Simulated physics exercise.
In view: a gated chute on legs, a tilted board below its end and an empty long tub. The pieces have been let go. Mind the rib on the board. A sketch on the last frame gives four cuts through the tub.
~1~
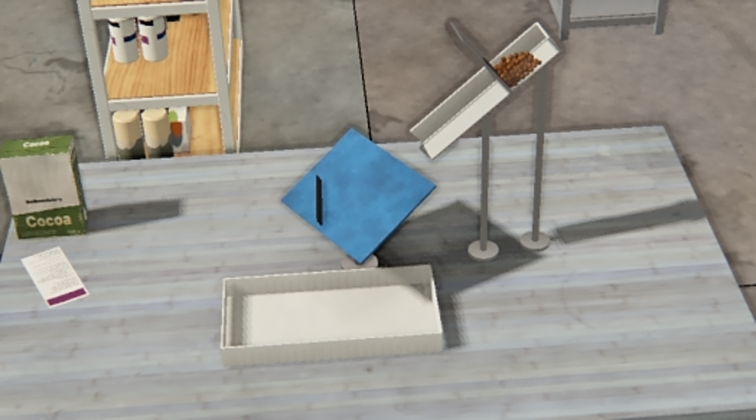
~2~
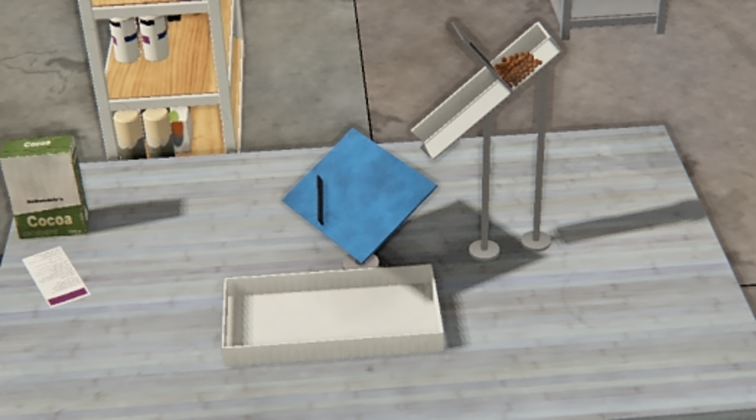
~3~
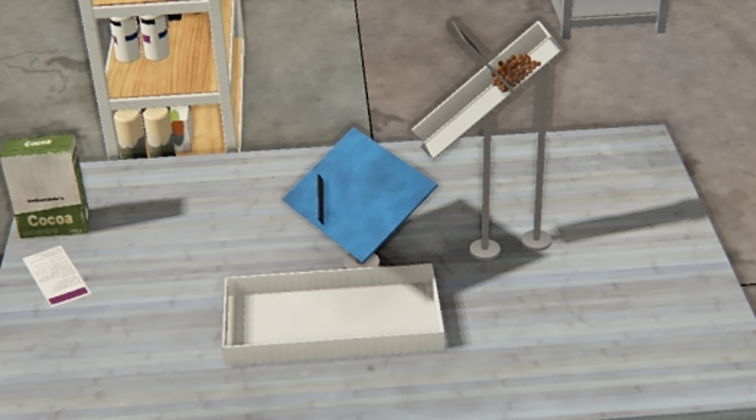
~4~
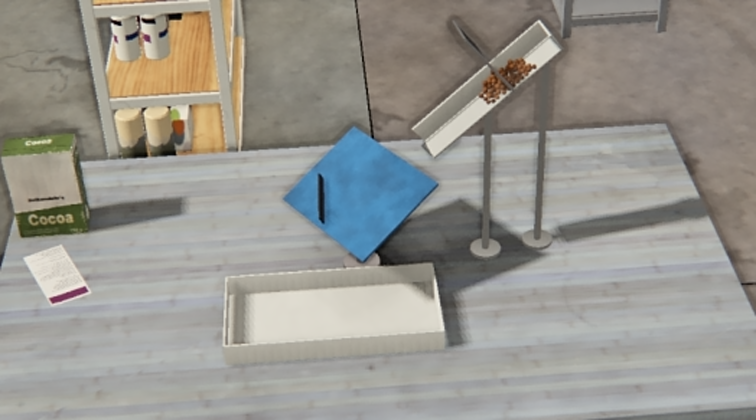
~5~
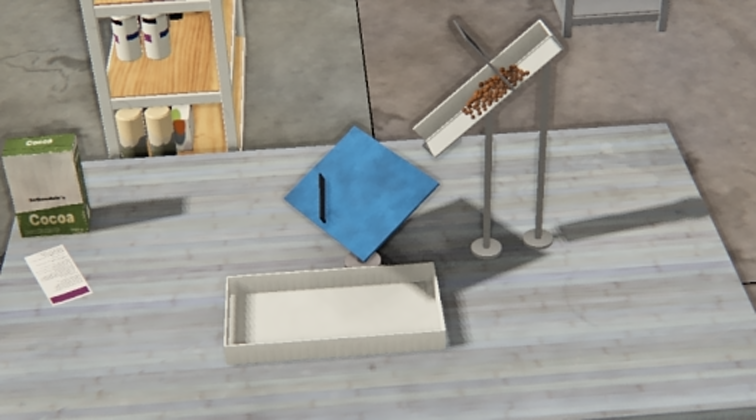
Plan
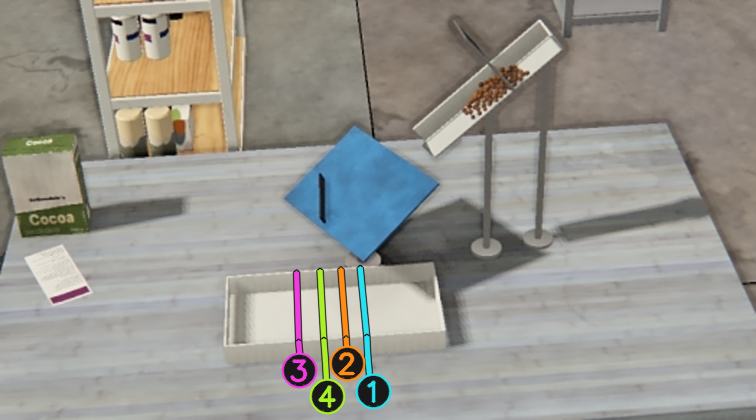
Small brown cereal balls sliding down a sloping white chute on legs, spreading out above a tilted blue board and empty tub.
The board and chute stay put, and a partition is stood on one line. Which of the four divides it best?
The answer is line 3.
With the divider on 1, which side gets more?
The left side.
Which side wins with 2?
The left side.
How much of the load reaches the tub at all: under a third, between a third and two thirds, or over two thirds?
Over two thirds.
On the marked copy, line 1 crosses the front rim at (366, 336); line 2 crosses the front rim at (346, 337); line 3 crosses the front rim at (298, 341); line 4 crosses the front rim at (323, 339).
If 1 is chosen, of what is caught, all on the left of the divider, none on the right.
If 2 is chosen, of what is caught, all on the left of the divider, none on the right.
If 3 is chosen, of what is caught, about a third on the left of the divider, about two thirds on the right.
If 4 is chosen, of what is caught, nearly all on the left of the divider, a small part on the right.
